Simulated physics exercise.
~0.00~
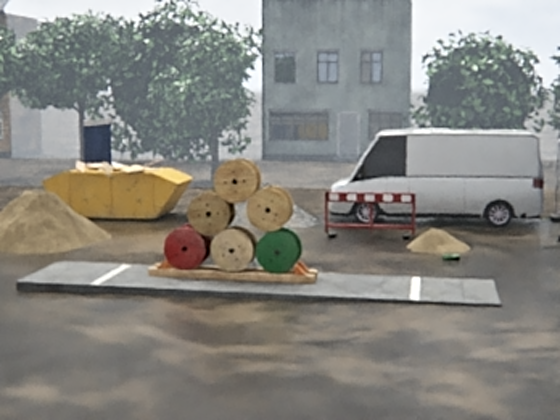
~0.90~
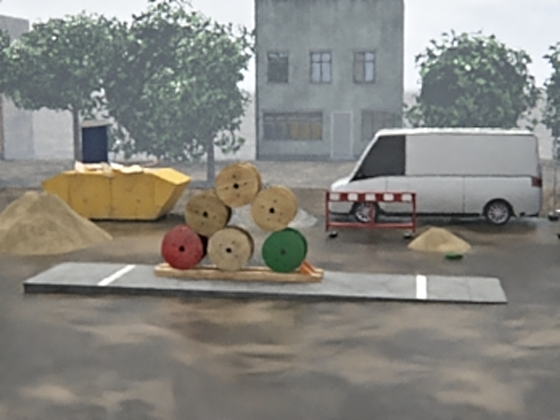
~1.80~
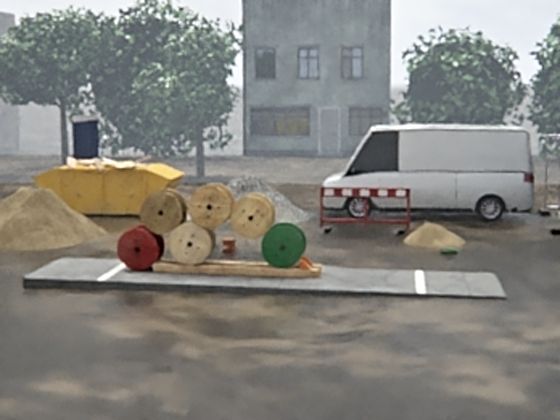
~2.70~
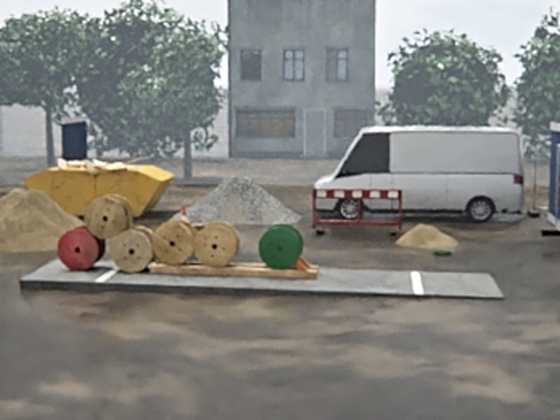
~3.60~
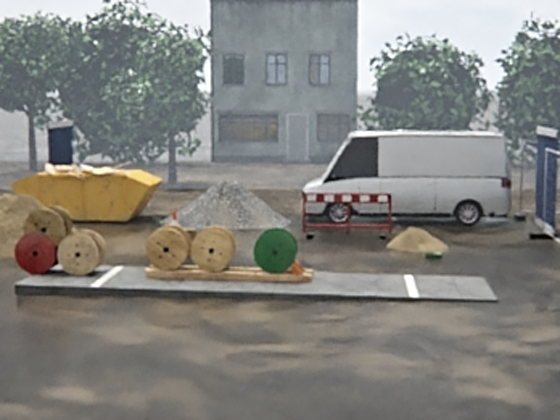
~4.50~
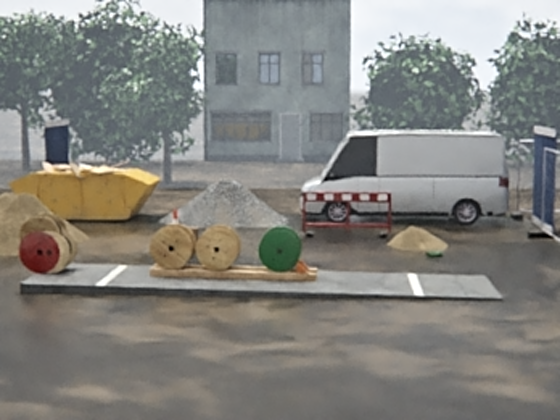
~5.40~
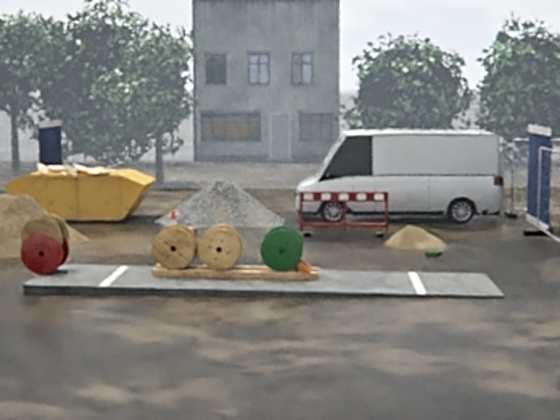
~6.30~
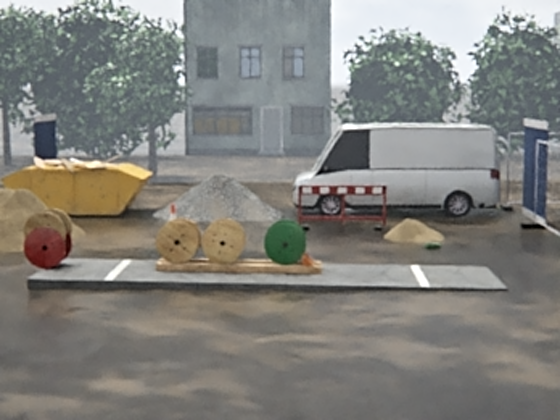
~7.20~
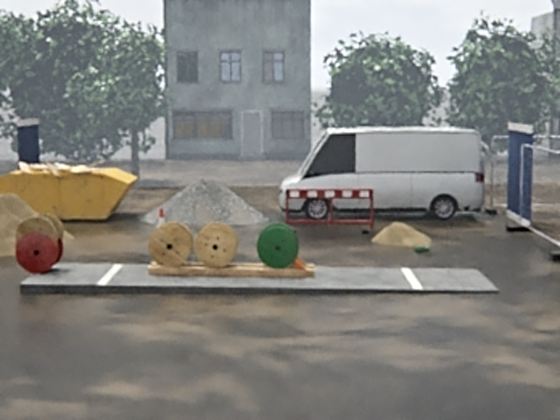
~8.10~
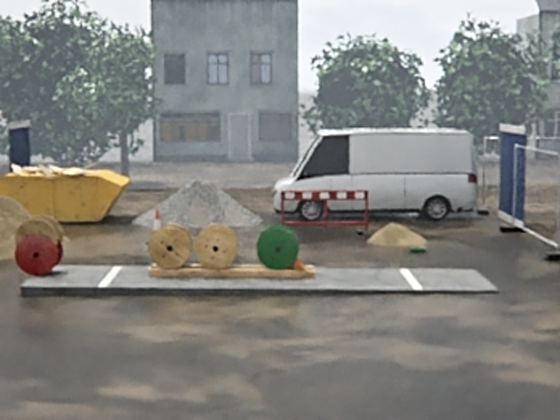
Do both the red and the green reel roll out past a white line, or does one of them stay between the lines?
One of them stays. The red reel rolls out past the left white line, while the green reel keeps its place on the bearers between the lines.
